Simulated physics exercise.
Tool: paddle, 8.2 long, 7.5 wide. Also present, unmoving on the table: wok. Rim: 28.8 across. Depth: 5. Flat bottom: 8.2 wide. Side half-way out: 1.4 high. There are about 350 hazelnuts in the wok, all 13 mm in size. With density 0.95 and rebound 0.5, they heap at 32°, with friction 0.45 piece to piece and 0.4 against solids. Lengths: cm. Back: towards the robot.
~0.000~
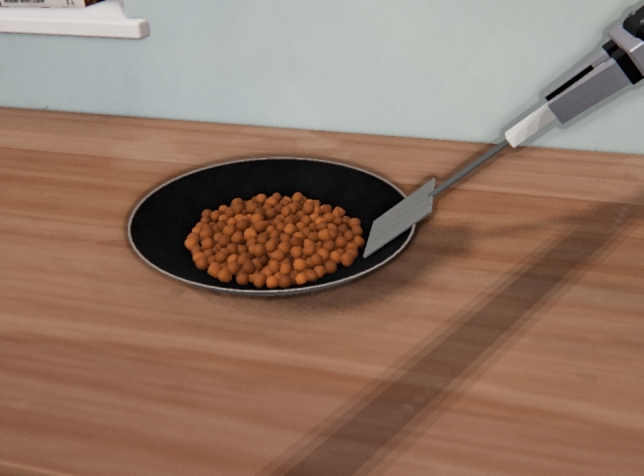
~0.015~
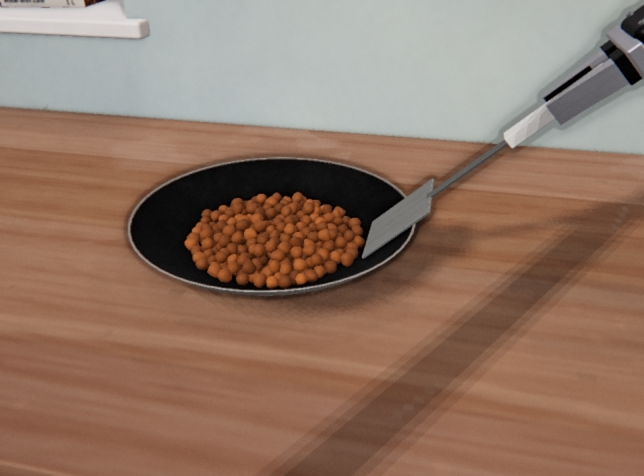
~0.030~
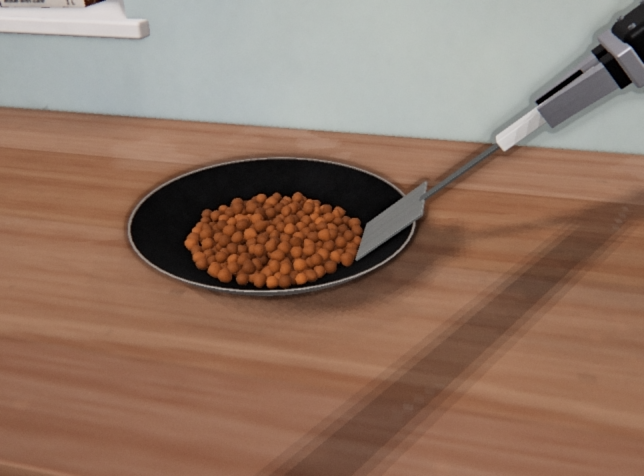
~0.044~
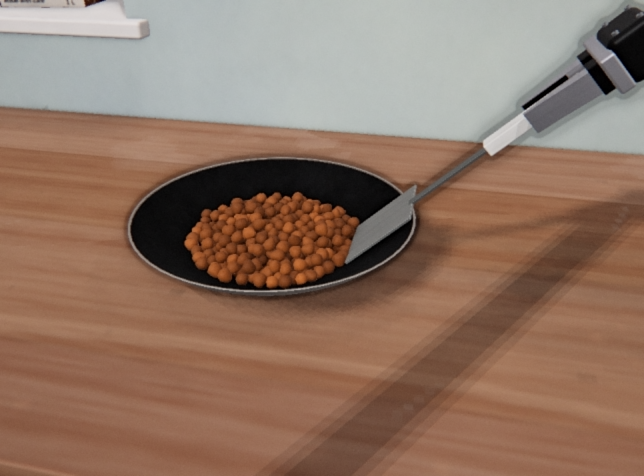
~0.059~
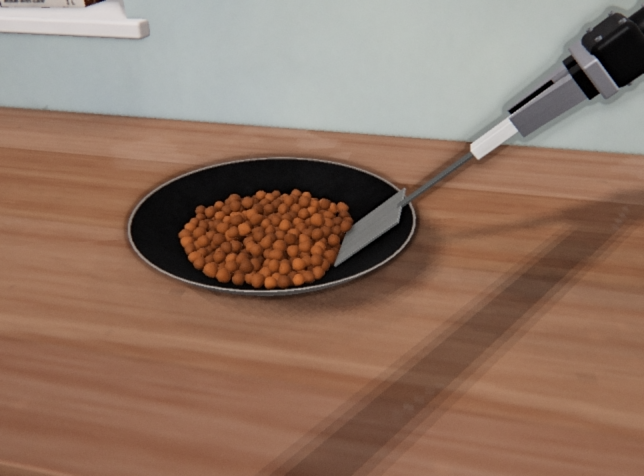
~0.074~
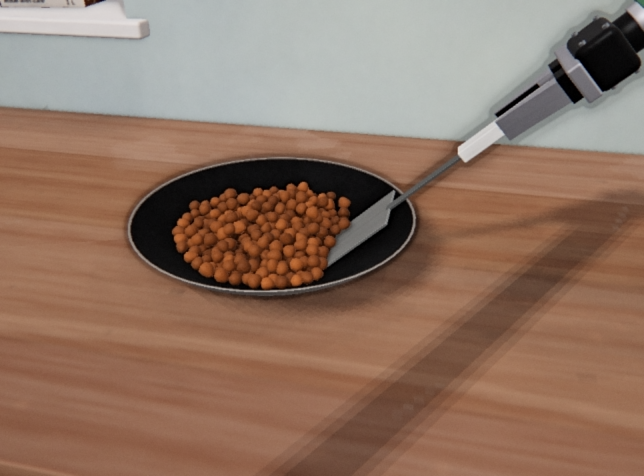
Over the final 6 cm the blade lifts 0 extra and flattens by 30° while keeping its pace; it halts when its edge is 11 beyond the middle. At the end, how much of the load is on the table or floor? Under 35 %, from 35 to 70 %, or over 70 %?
Under 35 %.
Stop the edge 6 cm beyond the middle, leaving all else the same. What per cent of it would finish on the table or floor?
Then roughly 0 percent would finish on the table or floor.
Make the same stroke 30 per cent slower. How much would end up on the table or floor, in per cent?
Approx. 15 per cent.
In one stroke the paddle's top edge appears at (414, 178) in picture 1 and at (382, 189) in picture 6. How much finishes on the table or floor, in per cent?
I'd put it at roughly 20 per cent.
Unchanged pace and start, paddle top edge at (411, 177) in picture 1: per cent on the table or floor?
About 30 per cent.
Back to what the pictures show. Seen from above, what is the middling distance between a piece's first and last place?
I'd put it at close to 7 centimetres.
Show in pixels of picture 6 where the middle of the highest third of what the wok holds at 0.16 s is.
Roughly at pixel (230, 209).
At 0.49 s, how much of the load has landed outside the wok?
Some 25 per cent.
After 0.16 s, sloping 44°, highest piece 6 above the table; 347 in the wok.
After 0.25 s, sloping 37°, highest piece 7 above the table; 344 in the wok, 3 on the blade or in flight.
After 0.49 s, sloping 14°, highest piece 7 above the table; 263 in the wok, 80 on the table or floor, 4 on the blade or in flight.
After 1.54 s, sloping 14°, highest piece 7 above the table; 262 in the wok, 85 on the table or floor.
In the end, 262 in the wok, 85 on the table or floor. That is 24 % on the table or floor.
